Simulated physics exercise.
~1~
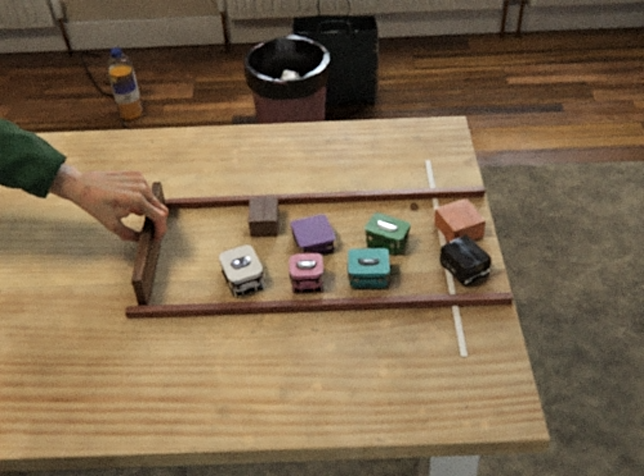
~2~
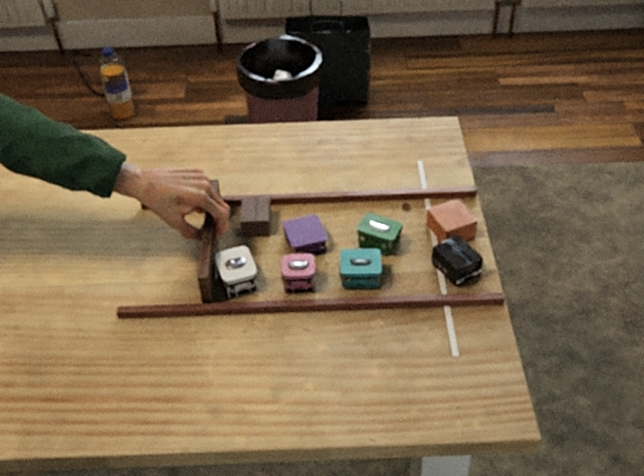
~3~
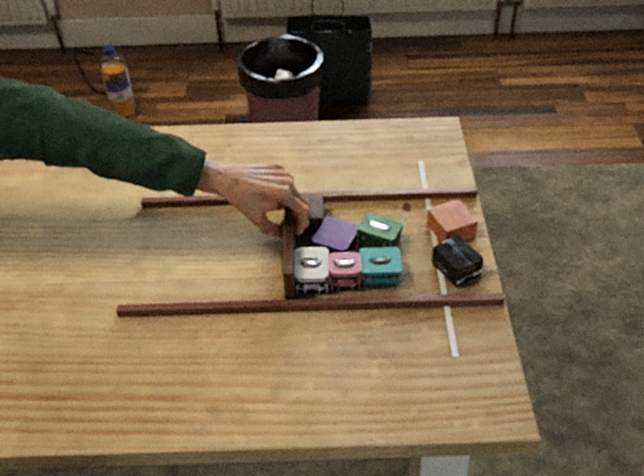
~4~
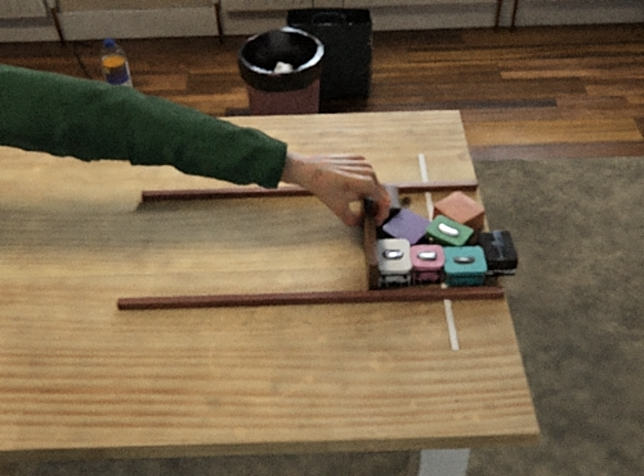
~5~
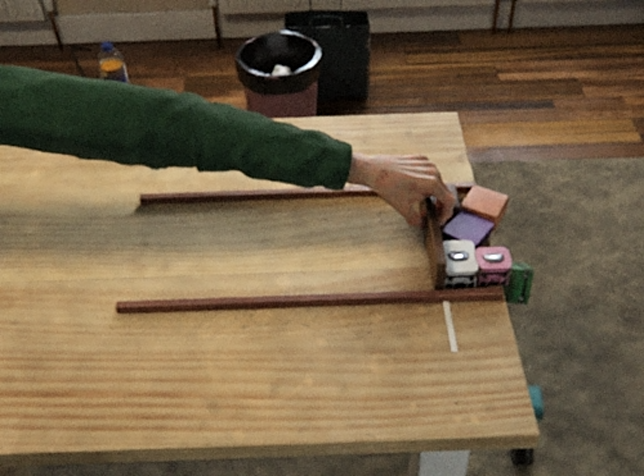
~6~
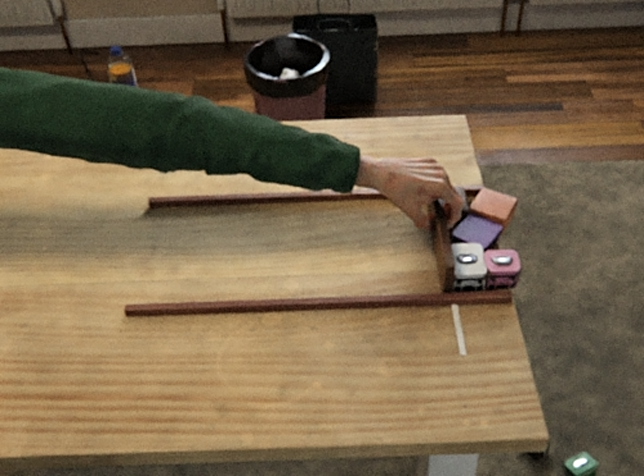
A green-sleeved arm pushing an upright board rightward along a channel, bunching small coloured cases and blocks until three drop off the table's end.
